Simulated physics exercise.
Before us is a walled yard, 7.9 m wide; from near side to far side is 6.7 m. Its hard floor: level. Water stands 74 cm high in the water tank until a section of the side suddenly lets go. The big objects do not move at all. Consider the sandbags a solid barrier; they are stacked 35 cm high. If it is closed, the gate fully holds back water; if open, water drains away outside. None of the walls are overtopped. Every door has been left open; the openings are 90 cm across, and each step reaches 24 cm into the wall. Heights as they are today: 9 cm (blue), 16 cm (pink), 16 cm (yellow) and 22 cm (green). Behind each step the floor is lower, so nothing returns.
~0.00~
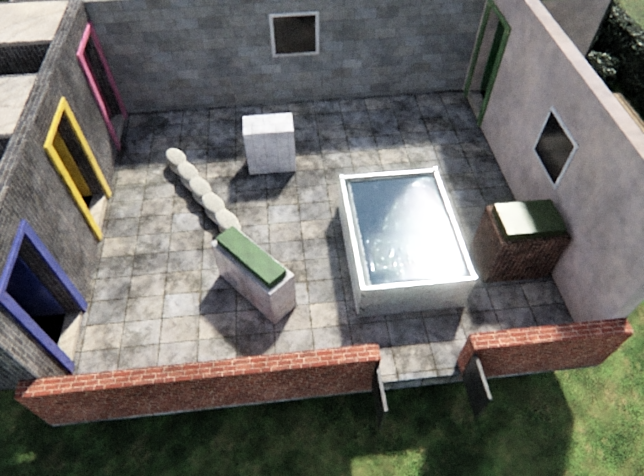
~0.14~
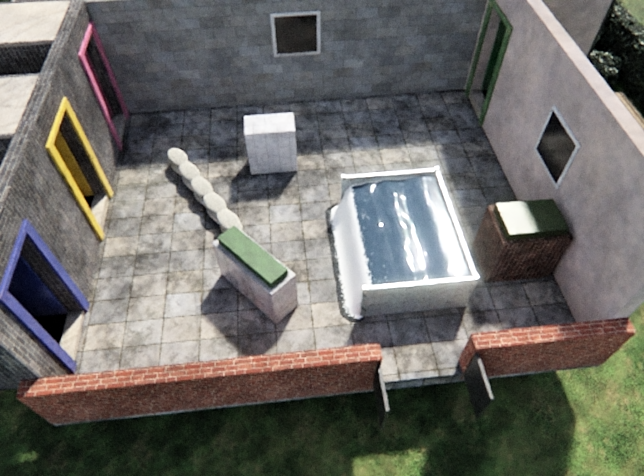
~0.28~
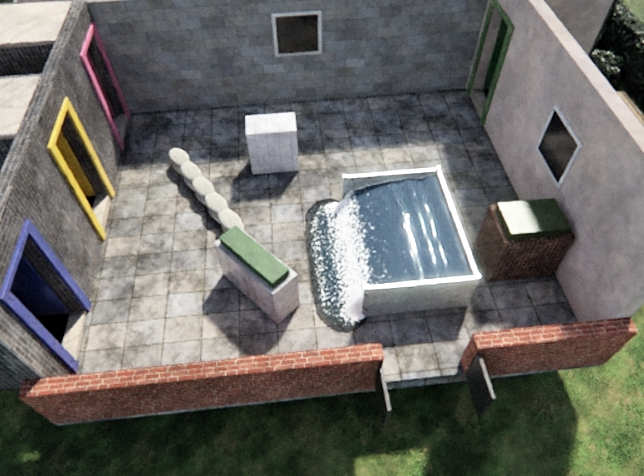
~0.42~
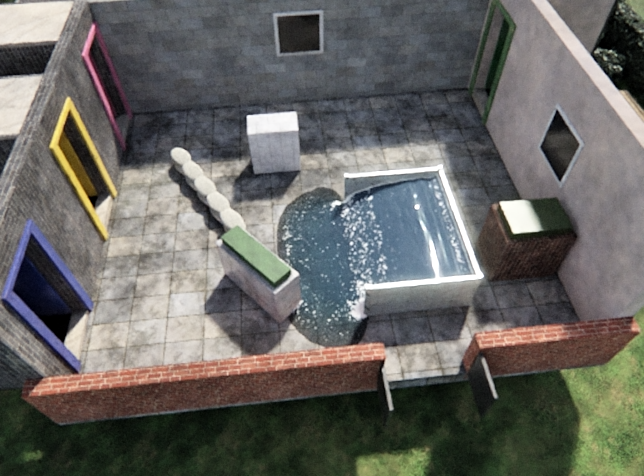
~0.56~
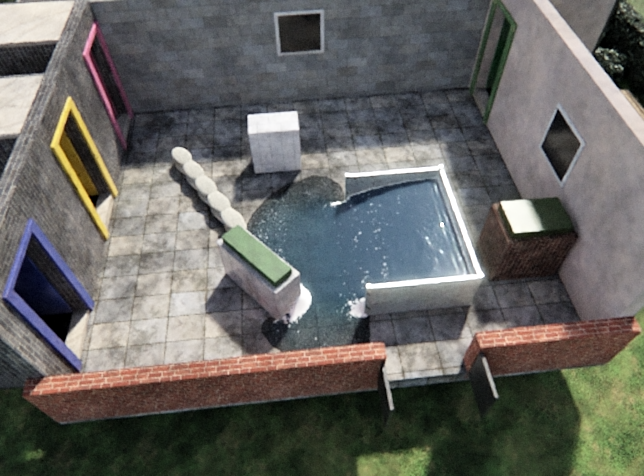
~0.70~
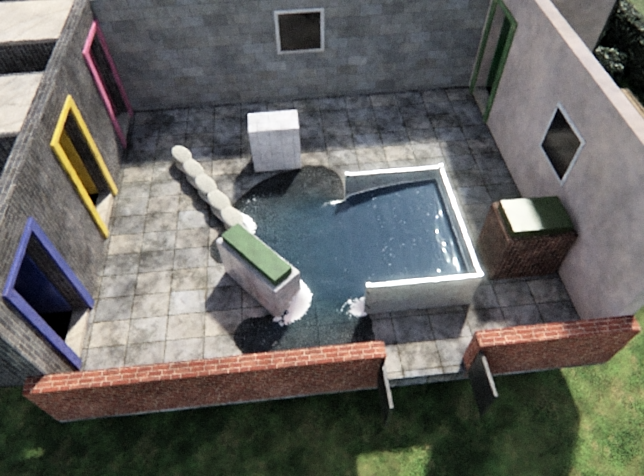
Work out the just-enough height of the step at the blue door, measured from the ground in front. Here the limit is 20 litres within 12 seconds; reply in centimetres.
It works out at roughly 17 cm.
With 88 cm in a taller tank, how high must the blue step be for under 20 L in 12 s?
Roughly 19 centimetres would do it.
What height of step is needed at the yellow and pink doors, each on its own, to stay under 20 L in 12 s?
Some 10.5 cm for yellow, some 16 cm for pink.
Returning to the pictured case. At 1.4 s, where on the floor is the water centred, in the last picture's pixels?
Look at about (326, 254) in the last view.
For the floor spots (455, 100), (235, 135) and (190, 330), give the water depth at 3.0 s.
The three readings, in order, are 0, 4 and 4 cm.
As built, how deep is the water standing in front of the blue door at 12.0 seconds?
Depth: Near 8.5 cm.
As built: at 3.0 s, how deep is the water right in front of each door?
At the blue door the depth is 22 cm, at pink 15 cm, at yellow 9 cm and at green 0 cm.
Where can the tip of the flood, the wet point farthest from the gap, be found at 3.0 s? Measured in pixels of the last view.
Around (132, 112).
After 1.4 s water covers 25 % of the floor, deepest (57 cm) near (244, 237); it has not reached the blue door.
After 3.0 s water covers 55 % of the floor, deepest (32 cm) near (140, 111); 22 cm at the blue door, 31 litres in over its 9 cm step.
After 12.0 s water covers 95 % of the floor, deepest (11 cm) near (244, 305); 8 cm at the blue door, 88 litres in over its 9 cm step.
At the blue door as built, the water arrived by 2.0 s and peaked near 22 cm at 3.0 s.
Run again over the same 12 s with other heights there, 28 litres in over 15 cm, 7 litres over 20.5 cm. The limit of 20 litres is kept from about 17 cm up.
